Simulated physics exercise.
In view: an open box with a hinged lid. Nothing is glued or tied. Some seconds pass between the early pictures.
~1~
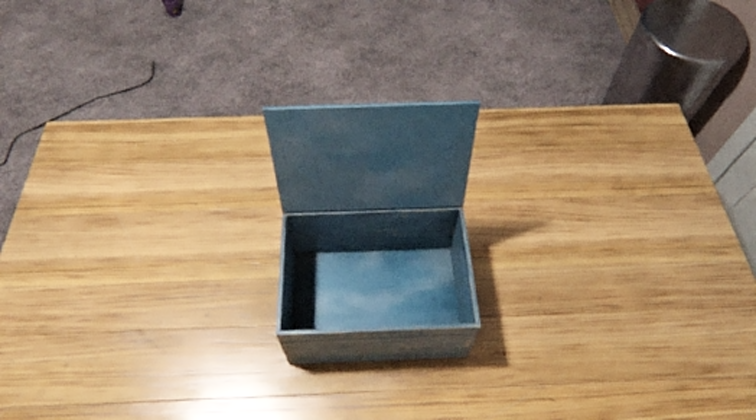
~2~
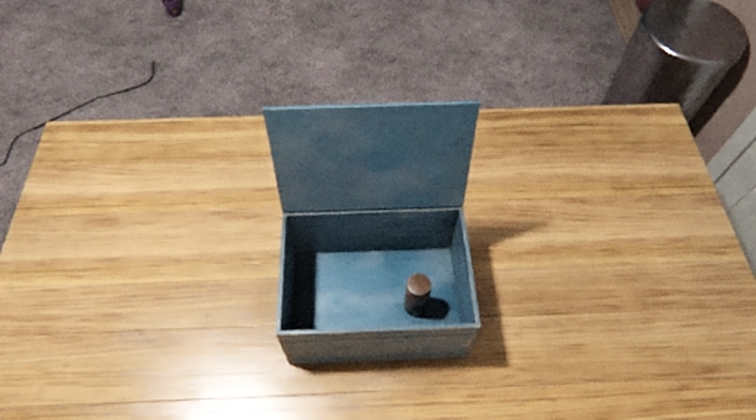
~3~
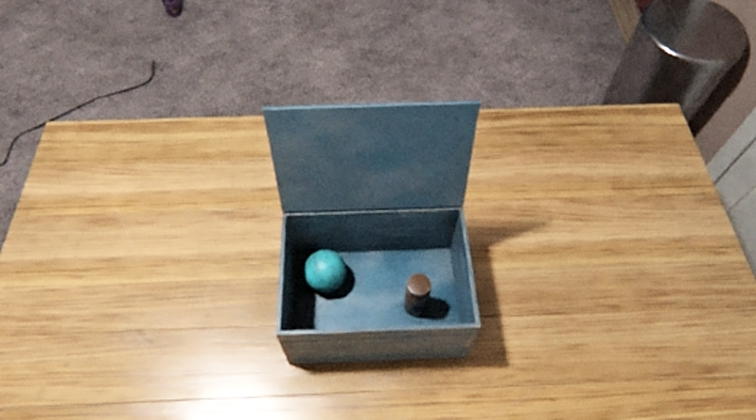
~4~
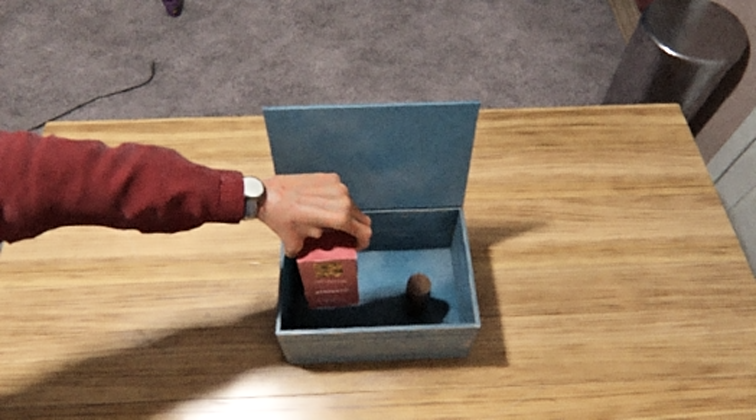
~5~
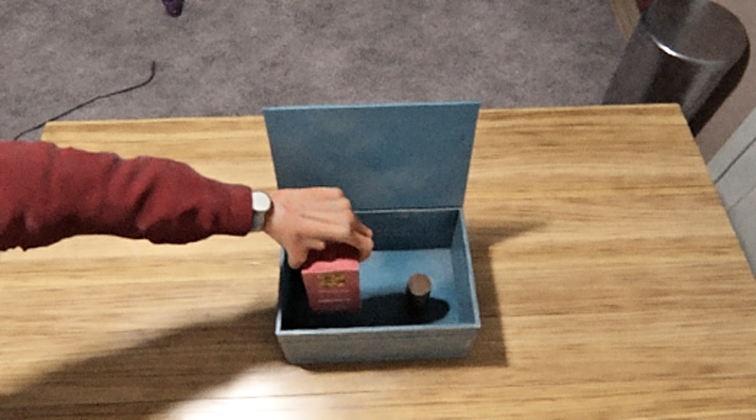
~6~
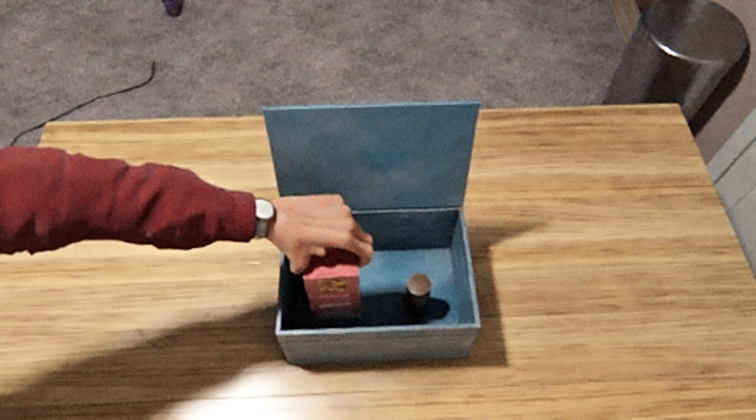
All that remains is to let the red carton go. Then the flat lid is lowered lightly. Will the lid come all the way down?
Outcome: The lid stays ajar.
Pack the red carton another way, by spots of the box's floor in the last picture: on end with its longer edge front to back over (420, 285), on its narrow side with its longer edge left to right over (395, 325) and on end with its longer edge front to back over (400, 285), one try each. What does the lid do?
In the first case it will not close; in the second case it is held up; in the third case it sits on the rim.
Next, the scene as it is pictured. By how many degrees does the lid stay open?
About 12°.
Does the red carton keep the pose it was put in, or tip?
It stays as placed.
Then, 1.20 s past the last view, lid starting down; red carton displaced about its own width near (337, 300).
Then, 1.70 s past the last view, lid 48° above the rim; red carton displaced about its own width near (337, 300).
Finally, lid 12° above the rim; moved from the start, red carton; the other 2 still in place. Final places as the last picture's camera would see them, red carton near (337, 300).
